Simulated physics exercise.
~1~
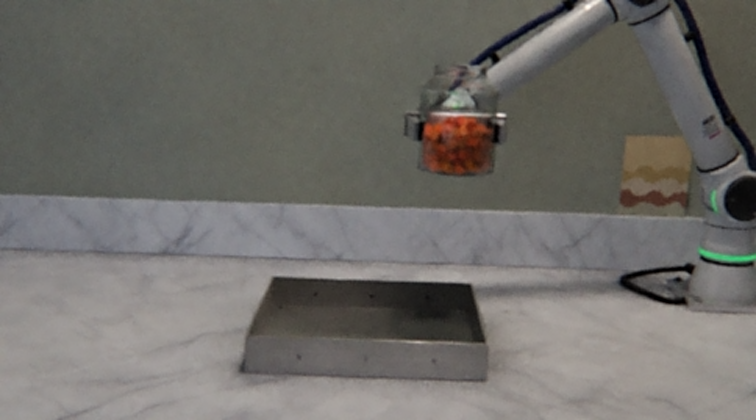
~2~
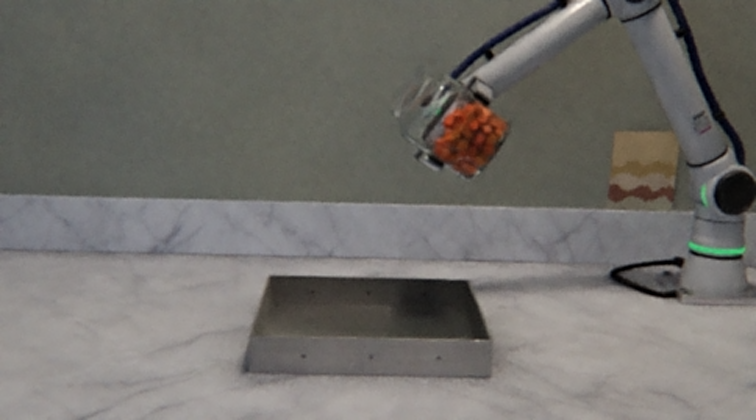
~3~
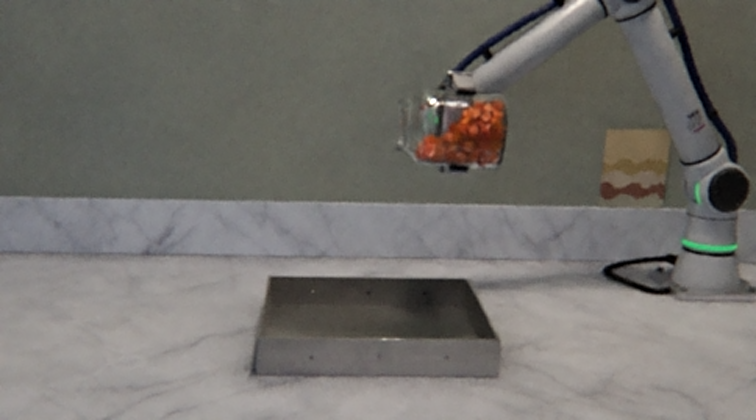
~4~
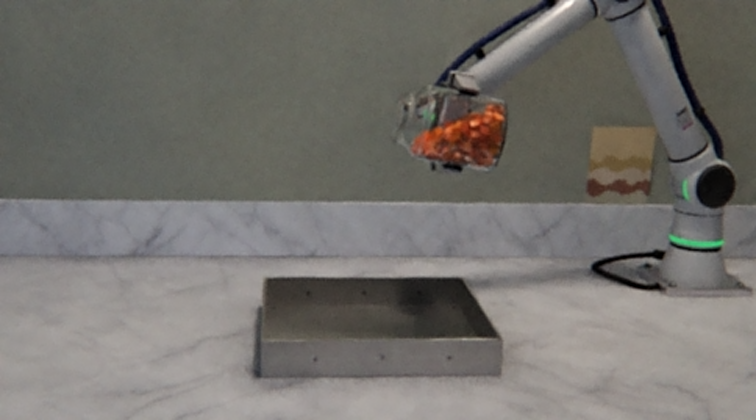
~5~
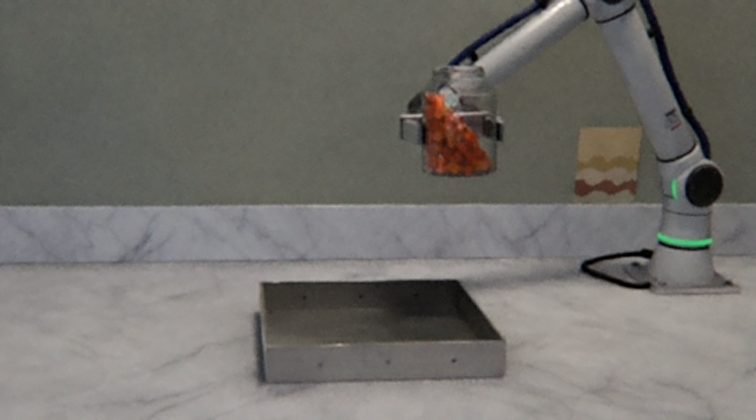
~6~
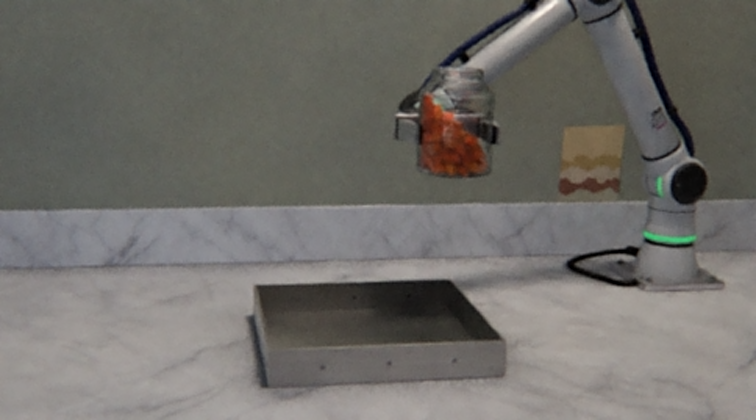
On a marbled surface against a green wall, a robotic arm holds a clear jar of orange pieces above and behind an empty metal tray, tips it leftward onto its side, then turns it upright again, with the pieces still inside, heaped in a slope.
